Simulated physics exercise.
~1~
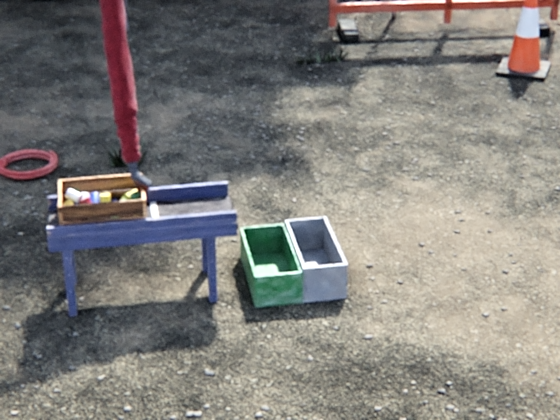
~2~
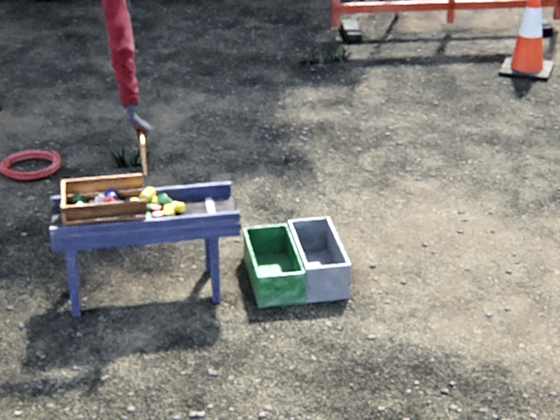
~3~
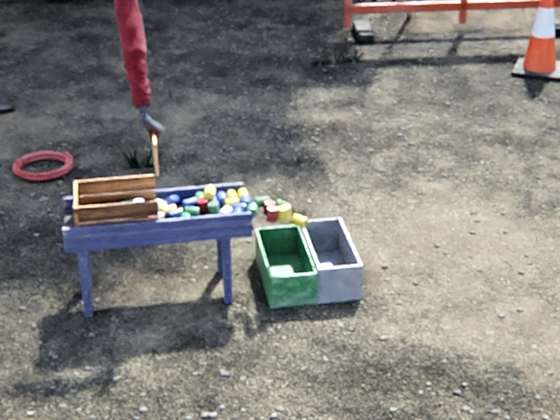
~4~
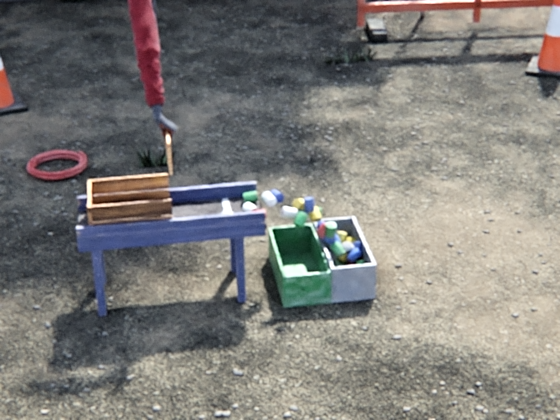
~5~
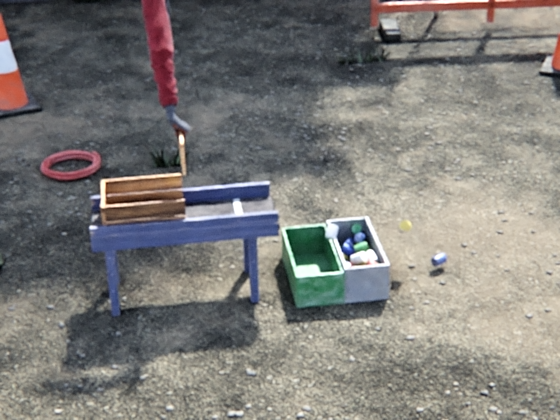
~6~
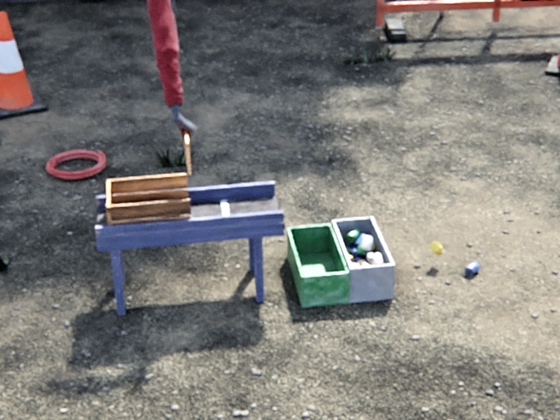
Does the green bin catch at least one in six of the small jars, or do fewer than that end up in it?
Fewer than one in six end up in the green bin. The jars fly over it, most landing in the grey bin and two on the ground beyond.
